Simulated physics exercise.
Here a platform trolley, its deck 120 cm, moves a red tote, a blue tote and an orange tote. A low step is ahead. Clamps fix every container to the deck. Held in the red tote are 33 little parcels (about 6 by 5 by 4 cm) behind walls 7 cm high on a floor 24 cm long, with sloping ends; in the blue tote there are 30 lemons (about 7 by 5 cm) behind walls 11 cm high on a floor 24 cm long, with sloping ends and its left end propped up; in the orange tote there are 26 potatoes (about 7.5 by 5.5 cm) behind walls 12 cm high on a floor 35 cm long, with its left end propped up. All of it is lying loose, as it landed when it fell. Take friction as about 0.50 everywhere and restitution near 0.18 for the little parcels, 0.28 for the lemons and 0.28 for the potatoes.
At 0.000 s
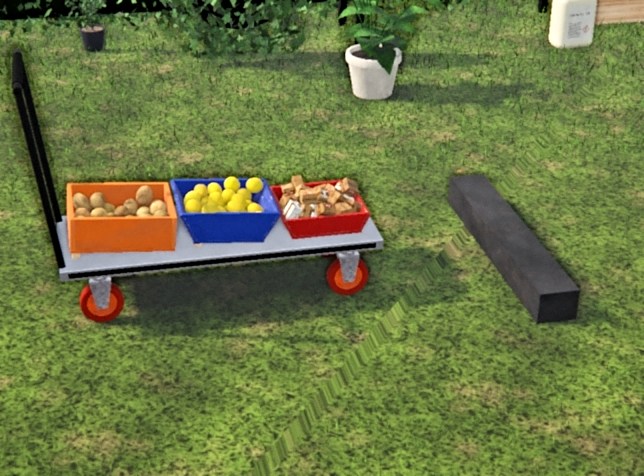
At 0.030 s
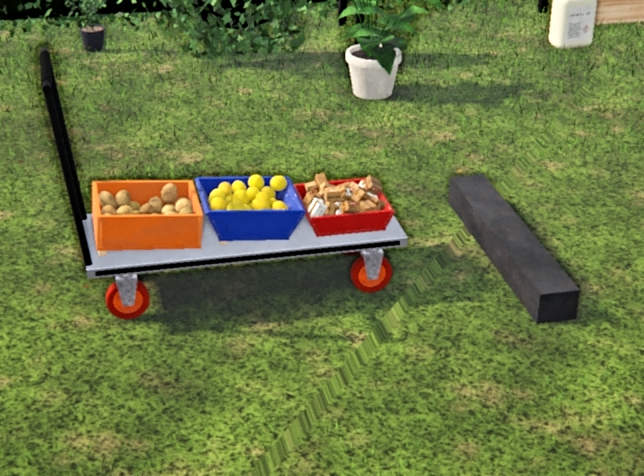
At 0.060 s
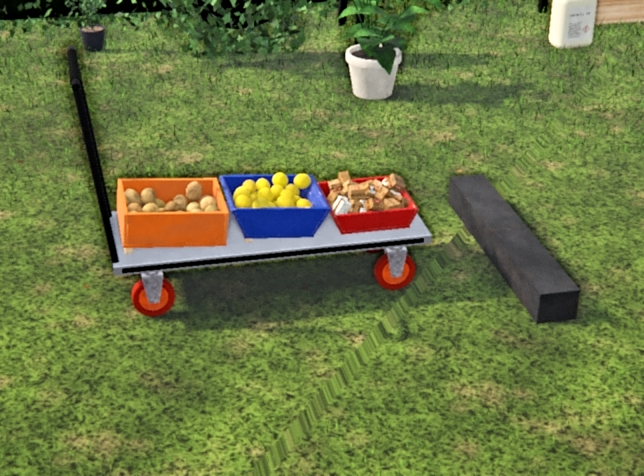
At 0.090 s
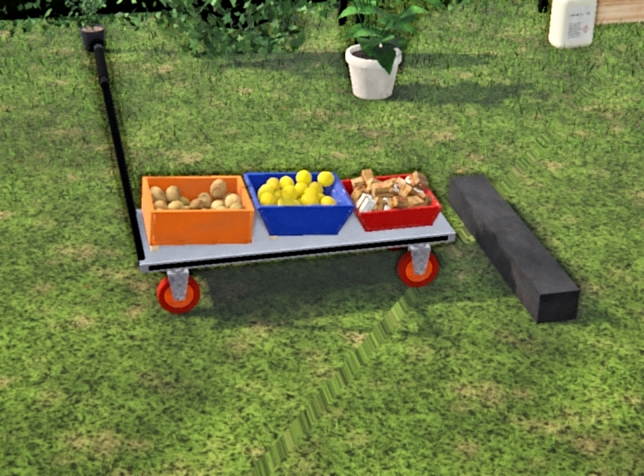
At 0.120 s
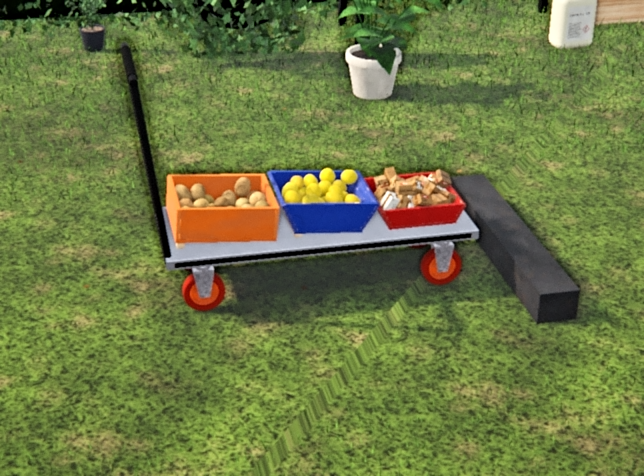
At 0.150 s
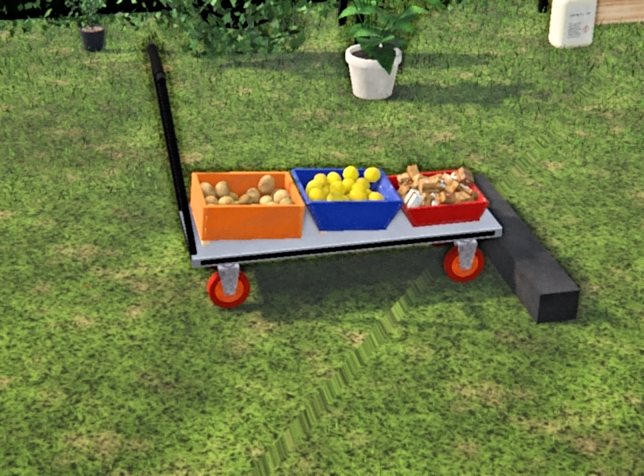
A flat trolley carrying an orange tote of potatoes, a blue one of lemons and a red one of small parcels rolled steadily right across the grass, closing in on a low dark step.
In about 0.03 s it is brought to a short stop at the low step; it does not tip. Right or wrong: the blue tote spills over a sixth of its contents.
Right, over a sixth spills.
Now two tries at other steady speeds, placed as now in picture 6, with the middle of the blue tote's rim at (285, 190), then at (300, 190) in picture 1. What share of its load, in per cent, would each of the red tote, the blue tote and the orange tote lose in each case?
Losses in order of the tries would be red tote 10 and 10 %, blue tote 10 and 0 %, orange tote 0 and 0 %.
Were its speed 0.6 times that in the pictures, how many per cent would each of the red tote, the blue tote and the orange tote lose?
Red tote 10, blue tote 10, orange tote 0 per cent.
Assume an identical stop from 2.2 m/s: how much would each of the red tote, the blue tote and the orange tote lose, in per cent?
In that case the red tote sheds 20 per cent of its load, the blue tote 20 per cent, and the orange tote 0 per cent.
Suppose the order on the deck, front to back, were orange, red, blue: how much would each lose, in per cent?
In that case red tote 30, blue tote 30, orange tote 10 per cent.
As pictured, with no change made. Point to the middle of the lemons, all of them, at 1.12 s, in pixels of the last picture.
I'd put the middle close to (391, 200).
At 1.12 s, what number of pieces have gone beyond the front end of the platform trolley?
Roughly 10 pieces.
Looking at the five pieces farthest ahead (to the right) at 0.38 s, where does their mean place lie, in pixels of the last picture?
The five leading pieces sit around (514, 157) in the last view.
After 0.16 s, impact.
After 0.26 s, red tote 31 in, 2 out, blue tote 29 in, 1 out and orange tote 26 in, 0 out.
After 0.38 s, red tote 29 in, 4 out, blue tote 23 in, 7 out and orange tote 26 in, 0 out.
After 0.61 s, red tote 24 in, 9 out, blue tote 20 in, 10 out and orange tote 25 in, 1 out.
Final count (at 1.12 s), red tote 23 in, 10 out, blue tote 20 in, 10 out and orange tote 25 in, 1 out. Asked share, 10 of 30, 33 per cent.
